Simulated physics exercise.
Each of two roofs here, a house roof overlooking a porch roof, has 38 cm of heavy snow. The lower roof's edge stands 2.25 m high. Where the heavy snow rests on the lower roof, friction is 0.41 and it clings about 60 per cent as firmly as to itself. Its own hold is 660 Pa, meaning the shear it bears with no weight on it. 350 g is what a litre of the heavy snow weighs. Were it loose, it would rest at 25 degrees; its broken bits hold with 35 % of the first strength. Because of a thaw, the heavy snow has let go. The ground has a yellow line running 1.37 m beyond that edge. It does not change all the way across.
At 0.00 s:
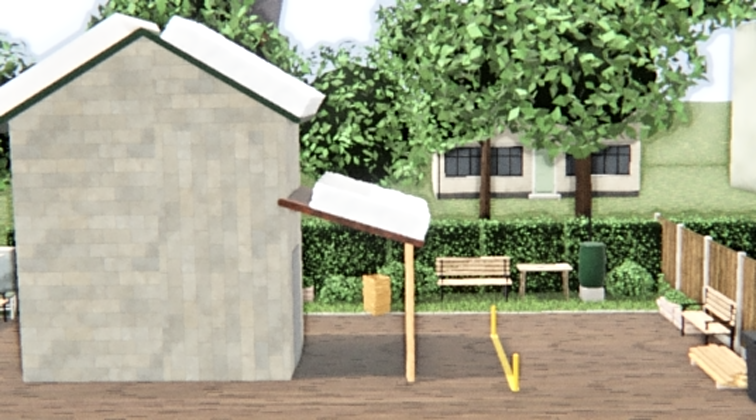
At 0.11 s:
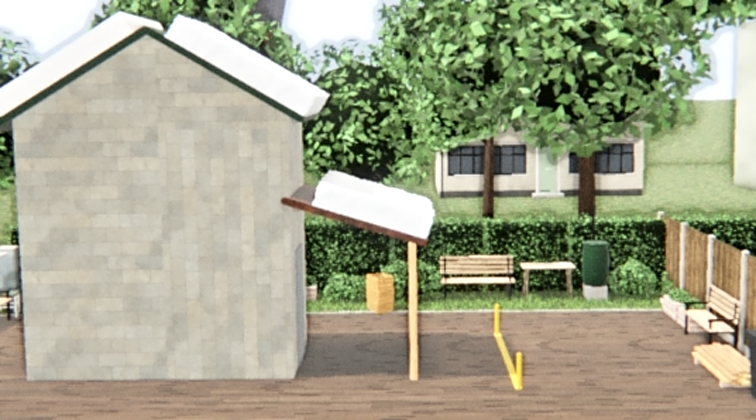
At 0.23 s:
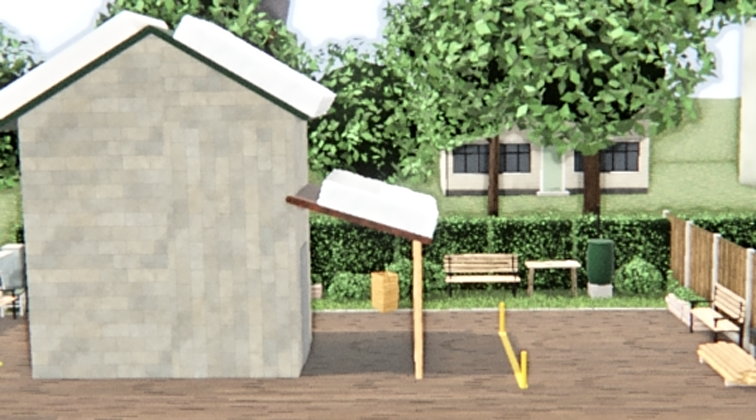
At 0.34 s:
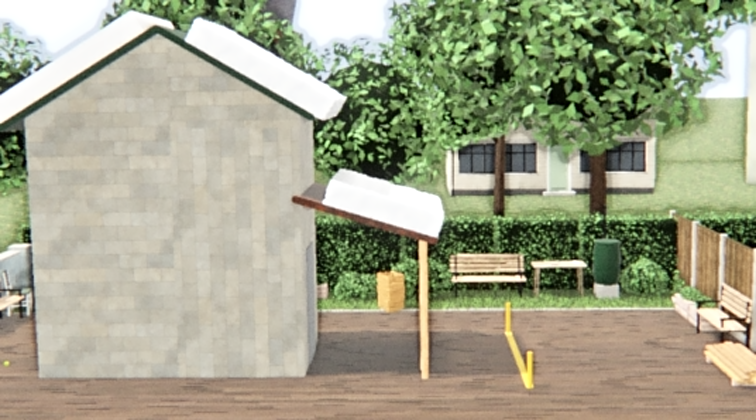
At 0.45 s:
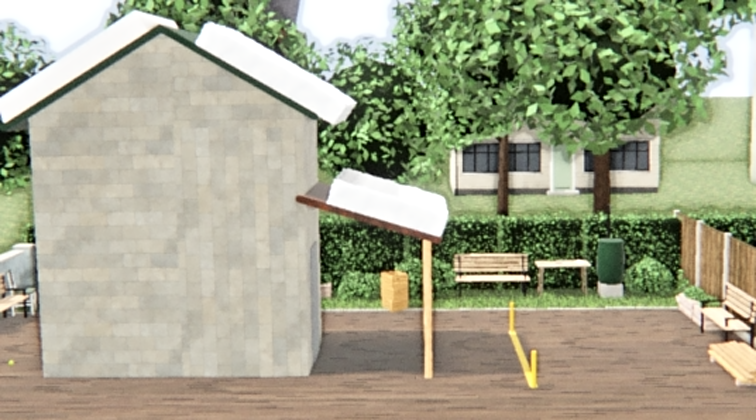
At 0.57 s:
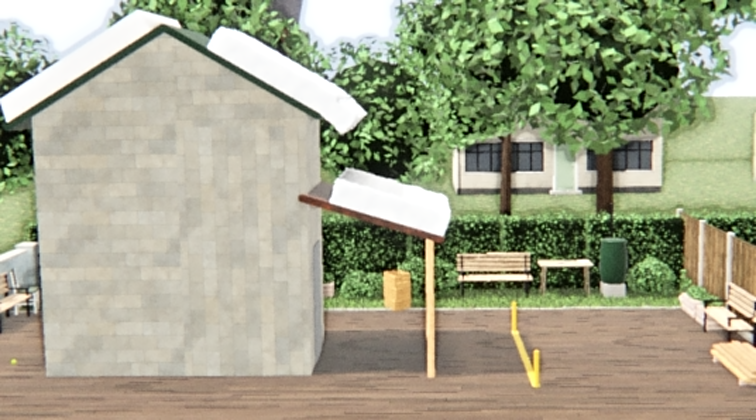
A thick white slab of snow lies on the right slope of a pale block house seen from the side, above a lower snow-covered porch roof on a wooden post. Behind the brown paved yard with its yellow floor rail stand benches, a green bin, a hedge and leafy trees. The upper slab slides slowly down past the roof's edge while the view drifts slightly left.
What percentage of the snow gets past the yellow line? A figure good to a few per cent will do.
I would put it near 43 percent.
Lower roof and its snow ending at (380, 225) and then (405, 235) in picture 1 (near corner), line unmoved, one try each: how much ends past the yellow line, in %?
I'd expect around 35 percent the first time and around 40 percent the second.
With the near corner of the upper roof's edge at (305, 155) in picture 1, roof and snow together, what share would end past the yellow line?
20 %.
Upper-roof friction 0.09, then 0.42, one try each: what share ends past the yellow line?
It would be 50 % the first time and 25 % the second.
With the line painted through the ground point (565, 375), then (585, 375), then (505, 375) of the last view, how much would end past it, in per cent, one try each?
In order, some 35, 25 and 55 percent would end past it.
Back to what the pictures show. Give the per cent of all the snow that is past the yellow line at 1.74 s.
Roughly 0 per cent.
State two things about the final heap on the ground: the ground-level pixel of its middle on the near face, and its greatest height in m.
(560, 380), 0.4 m.
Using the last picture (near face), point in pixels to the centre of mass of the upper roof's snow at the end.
It sits close to (562, 339).
After 1.10 s, none is below the lower edge and 0 % is past the line.
After 1.74 s, 9 % is below the lower edge and 0 % is past the line.
After 2.37 s, 65 % is below the lower edge and 35 % is past the line.
After 3.00 s, 66 % is below the lower edge and 43 % is past the line.
After 3.60 s, at the end, 66 % is below the lower edge and 43 % is past the line.
